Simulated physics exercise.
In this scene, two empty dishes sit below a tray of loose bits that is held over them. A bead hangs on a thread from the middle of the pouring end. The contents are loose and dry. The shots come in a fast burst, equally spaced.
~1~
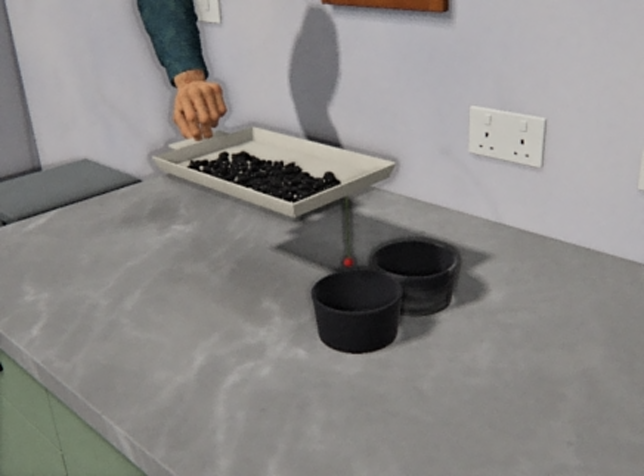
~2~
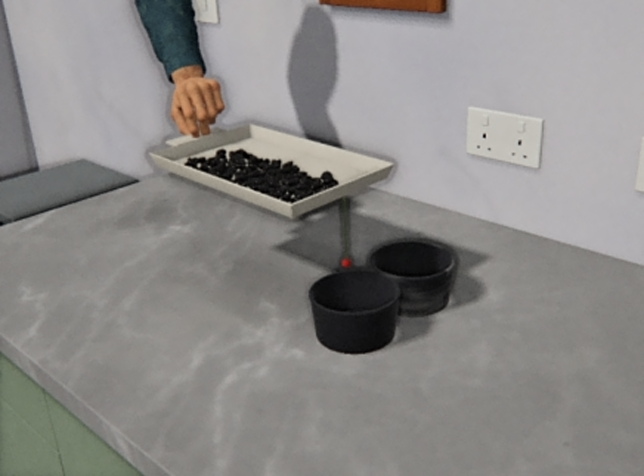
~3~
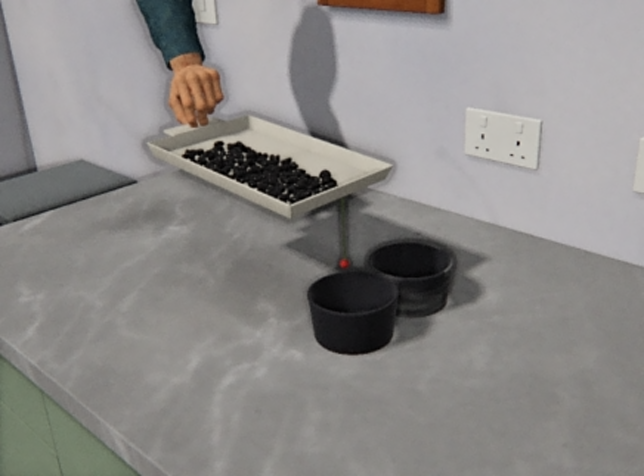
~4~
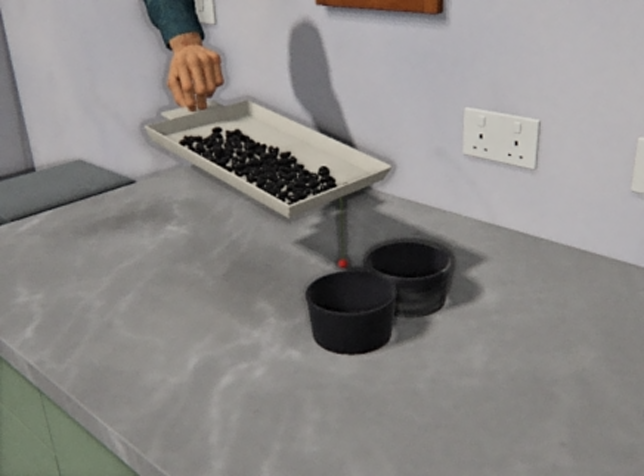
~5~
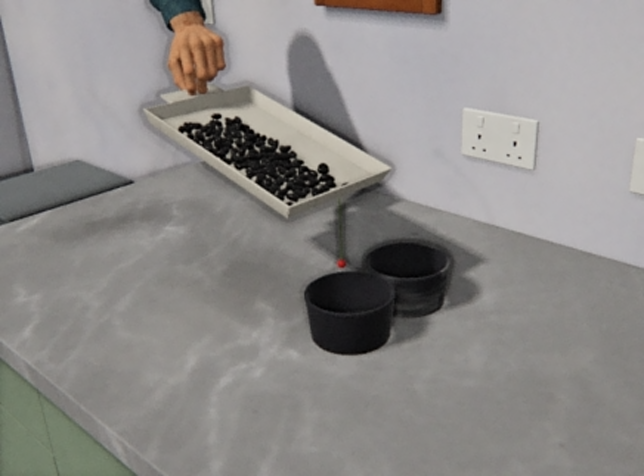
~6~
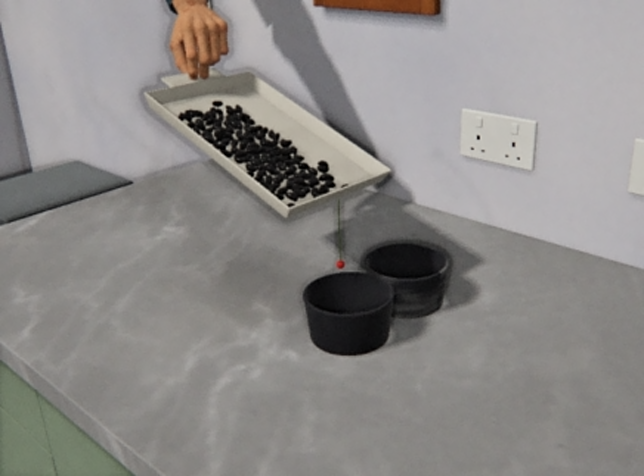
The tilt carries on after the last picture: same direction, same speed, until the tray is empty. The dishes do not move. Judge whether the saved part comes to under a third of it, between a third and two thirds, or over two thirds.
The saved part comes to over two thirds of it.
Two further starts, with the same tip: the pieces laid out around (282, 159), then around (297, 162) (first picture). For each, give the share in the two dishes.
Roughly 80 % and then 80 %.
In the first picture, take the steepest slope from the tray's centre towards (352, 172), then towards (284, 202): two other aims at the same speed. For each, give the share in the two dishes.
You'd get 80 per cent the first time and 30 per cent the second time.
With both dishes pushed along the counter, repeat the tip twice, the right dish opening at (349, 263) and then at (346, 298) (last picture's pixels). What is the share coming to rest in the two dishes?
It would be near 0 per cent first and near 50 per cent second.
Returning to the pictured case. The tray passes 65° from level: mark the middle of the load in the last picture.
I'd put the middle close to (333, 179).
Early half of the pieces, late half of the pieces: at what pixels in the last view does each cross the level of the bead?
Around (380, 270) at first; around (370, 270) after that.
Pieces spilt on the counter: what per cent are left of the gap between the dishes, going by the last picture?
Estimate: About 30 percent.
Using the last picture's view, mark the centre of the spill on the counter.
Centre, final frame: Roughly (411, 355).
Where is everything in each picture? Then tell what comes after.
In the first frame, corners of the pouring end at (293, 201) and (389, 163), level; middle of the load at (265, 176), black beans; left dish at (391, 322); right dish at (448, 287); bead on its thread at (349, 262).
In the second frame, corners of the pouring end at (291, 202) and (387, 164), level; middle of the load at (263, 175).
In the third frame, corners of the pouring end at (290, 203) and (386, 165), tipped barely, level across its low end; middle of the load at (261, 171).
In the fourth frame, corners of the pouring end at (290, 203) and (385, 166), tipped a little, level across its low end; middle of the load at (260, 163).
In the fifth frame, corners of the pouring end at (289, 203) and (385, 167), tipped a little, level across its low end; middle of the load at (259, 157).
In the sixth frame, corners of the pouring end at (289, 204) and (384, 169), tipped clearly, level across its low end; middle of the load at (260, 151); left dish at (382, 324); right dish at (439, 289).
Soon, tray tipped steeply; nearly all on the tray; a small part in the air.
A while on, tray tipped past a quarter turn; a small part on the tray; about a third in the left dish; about a quarter in the right dish; about a quarter outside both; a small part in the air.
Towards the end, tray tipped past a quarter turn; about half in the left dish; about a quarter in the right dish; about a quarter outside both.
Finally, tray tipped past a quarter turn; about half in the left dish; about a quarter in the right dish; about a quarter outside both.
